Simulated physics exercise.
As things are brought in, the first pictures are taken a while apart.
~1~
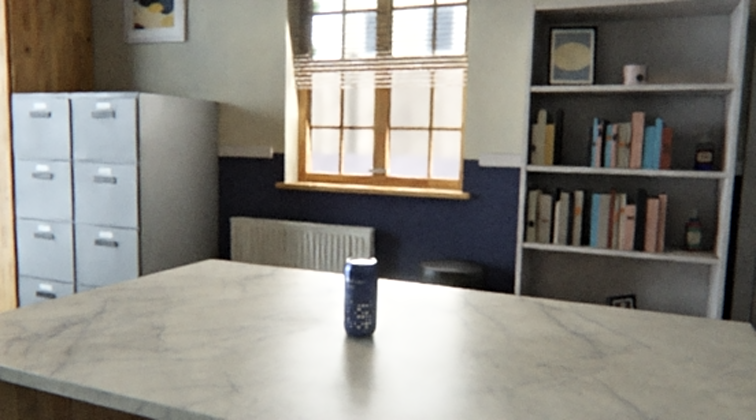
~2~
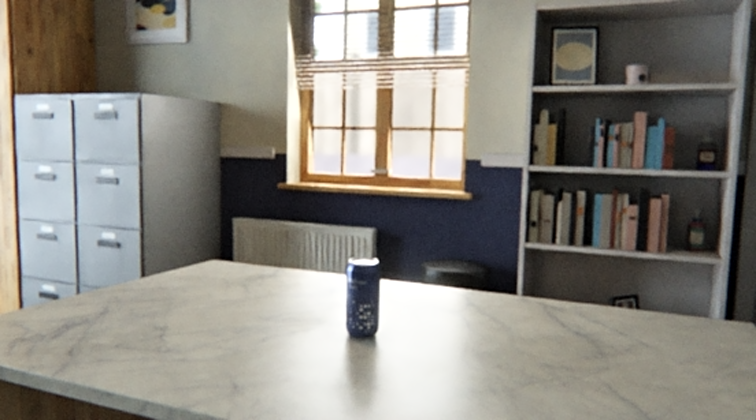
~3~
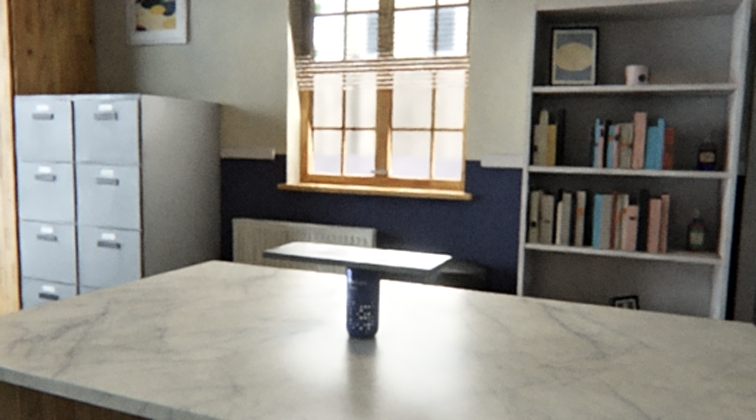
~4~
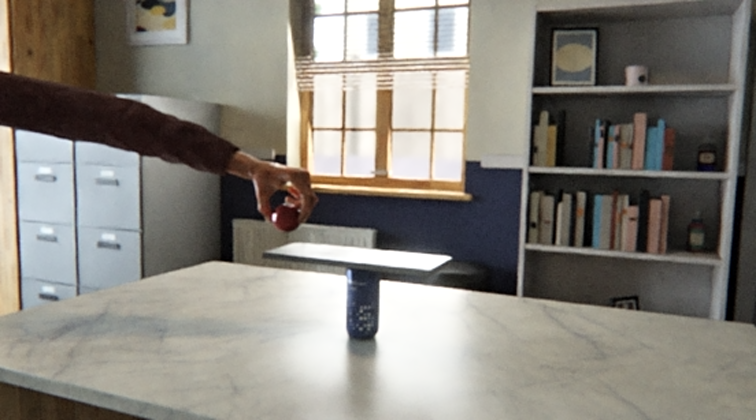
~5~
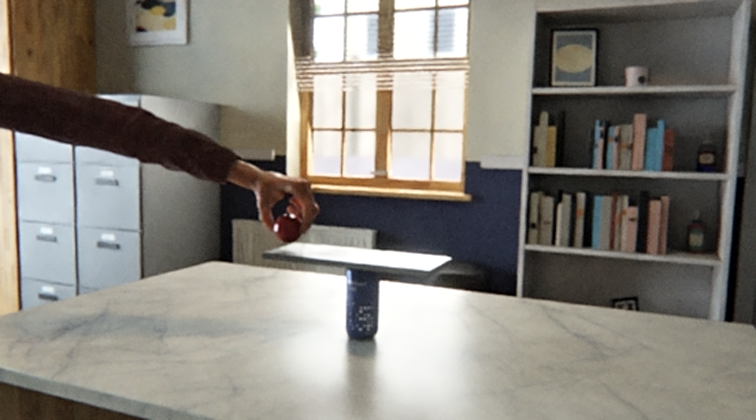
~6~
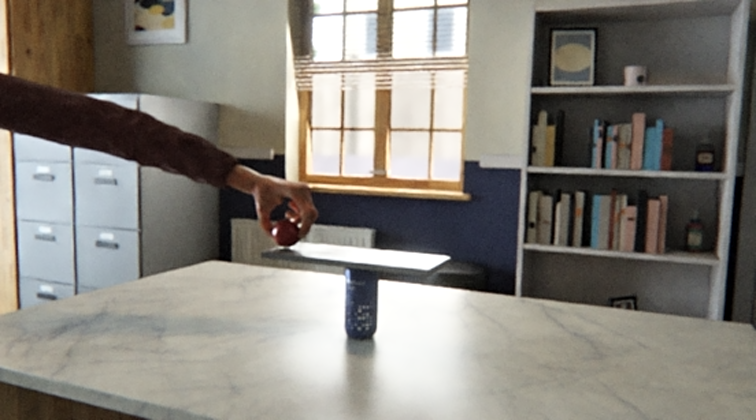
On a marble-topped counter, a blue can stood alone, then a flat board lay across its top, and a hand reached in from the left and lowered a red tomato onto the board's left end.
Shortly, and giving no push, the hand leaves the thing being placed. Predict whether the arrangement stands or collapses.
Looks to me like it is not stable after that.
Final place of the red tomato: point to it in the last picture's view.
In the final view it sits at roughly (242, 304).
Then, 0.50 s on from there, red tomato now fallen; grey board turned 49° from how it was put.
Then, 0.80 s on from there, grey board now fallen.
In the end, fallen, grey board and red tomato; blue can unmoved. At the end, from the last picture's camera, red tomato near (241, 304). The stack loses its balance.
